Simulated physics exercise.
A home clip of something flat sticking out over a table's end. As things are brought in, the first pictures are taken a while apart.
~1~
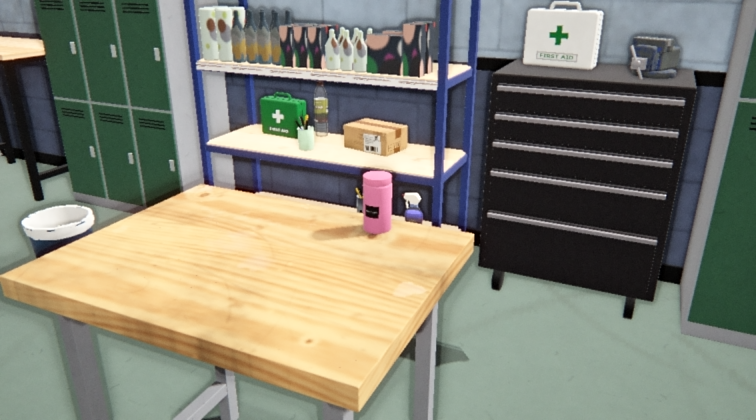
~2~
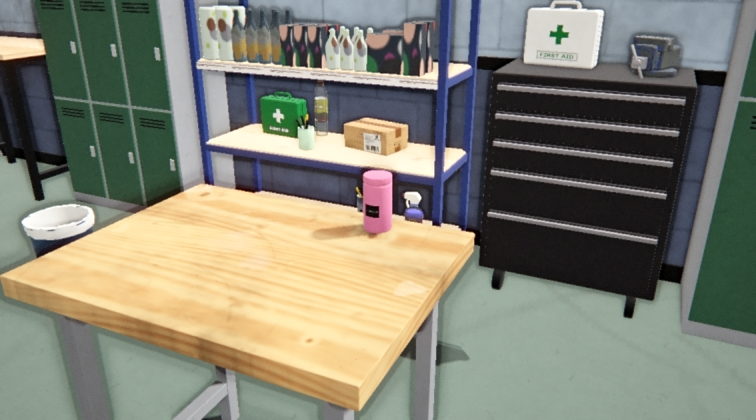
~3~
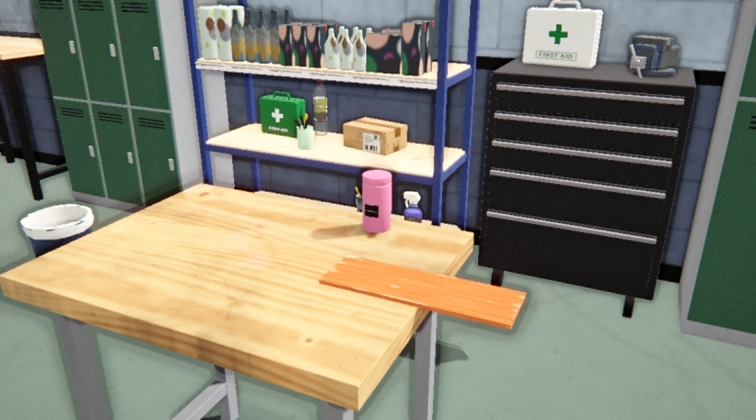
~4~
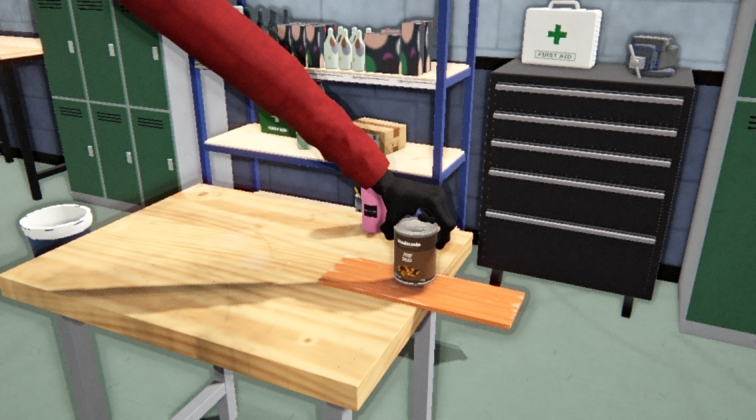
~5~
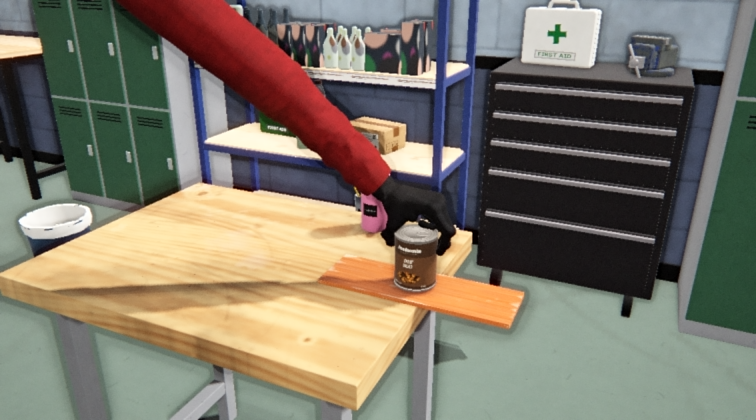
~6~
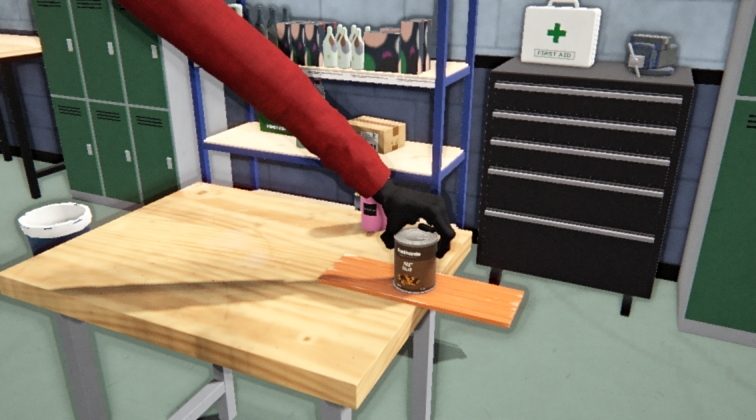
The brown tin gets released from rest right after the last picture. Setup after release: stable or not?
My guess is it will remain steady.
Then, 0.40 s later than the last frame, all is still.
Then, 1.10 s later than the last frame, brown tin resting near (415, 260).
When it is over, all 3 as before. End places, in pixels of the last picture, brown tin near (415, 260). The board keeps its balance.
